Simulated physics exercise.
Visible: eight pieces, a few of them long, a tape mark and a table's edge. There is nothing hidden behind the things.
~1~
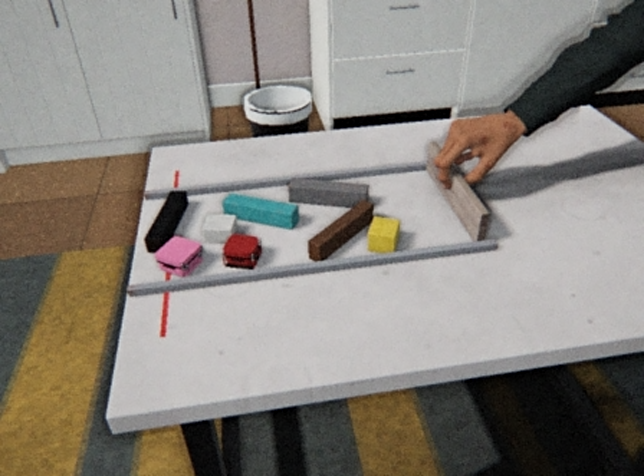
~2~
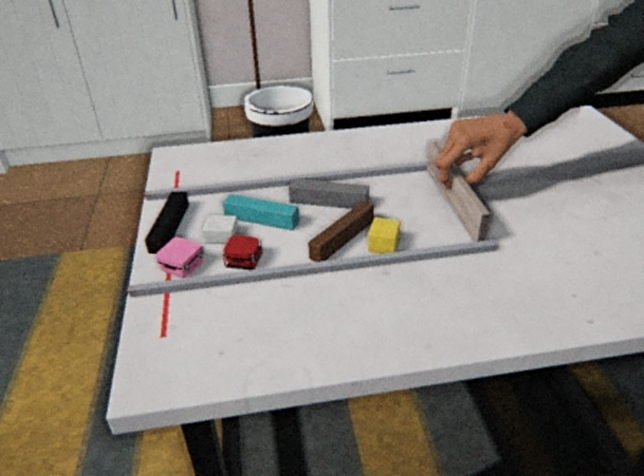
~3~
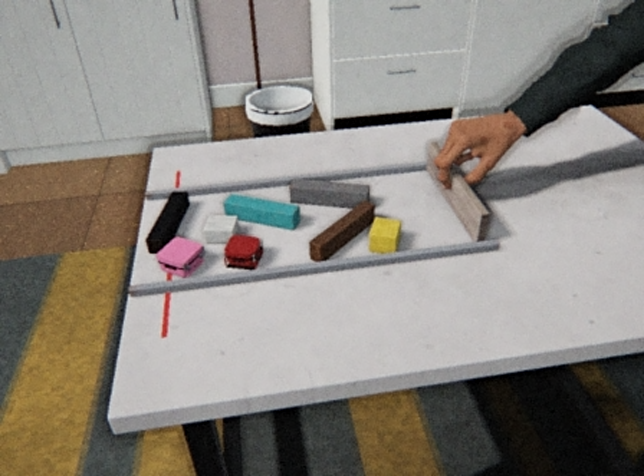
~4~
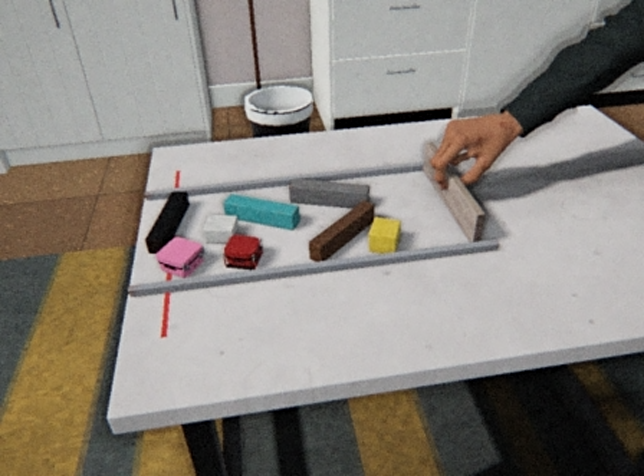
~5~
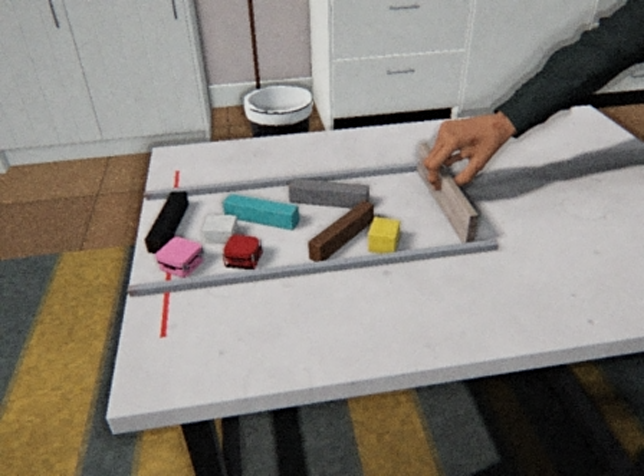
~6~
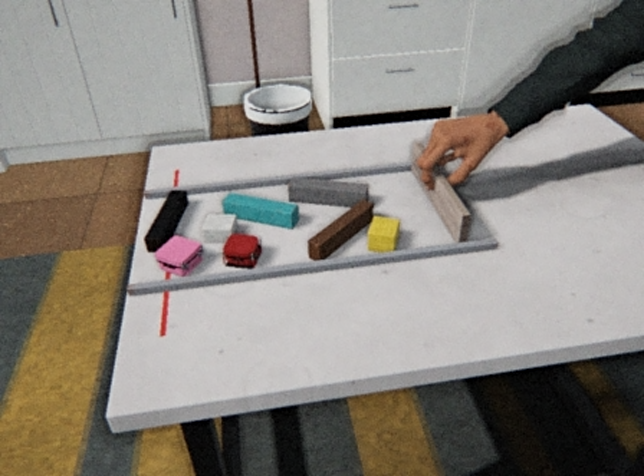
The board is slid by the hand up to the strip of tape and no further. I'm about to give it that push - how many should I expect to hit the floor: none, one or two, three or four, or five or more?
Expect five or more.
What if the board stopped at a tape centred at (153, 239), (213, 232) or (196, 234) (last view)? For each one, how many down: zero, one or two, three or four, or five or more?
The falls would be at least five; either one or two; just one or two.
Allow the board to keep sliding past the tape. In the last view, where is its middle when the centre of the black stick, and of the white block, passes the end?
Black stick over the end: About (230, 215). White block over the end: About (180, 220).
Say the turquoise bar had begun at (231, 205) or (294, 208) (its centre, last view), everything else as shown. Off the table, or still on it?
First place: It goes off the edge; second place: It goes off the edge.
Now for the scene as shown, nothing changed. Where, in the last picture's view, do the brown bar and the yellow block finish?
Roughly at (138, 252) and at (152, 267), in that order.
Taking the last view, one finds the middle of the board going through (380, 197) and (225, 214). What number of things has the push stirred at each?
Tally: 1; 8.
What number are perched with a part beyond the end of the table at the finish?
So the number is 2.
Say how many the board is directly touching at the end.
That comes to 3.
Early on, none off yet; black stick at rest near (168, 220); pink case at rest near (180, 257); white block at rest near (220, 228).
A while later, none off yet; black stick moving near (159, 220); pink case travelled a little near (160, 258); white block travelled a little near (210, 232).
Finally, the number that fall off is five or more; lost, turquoise bar, red case, white block, pink case and black stick.
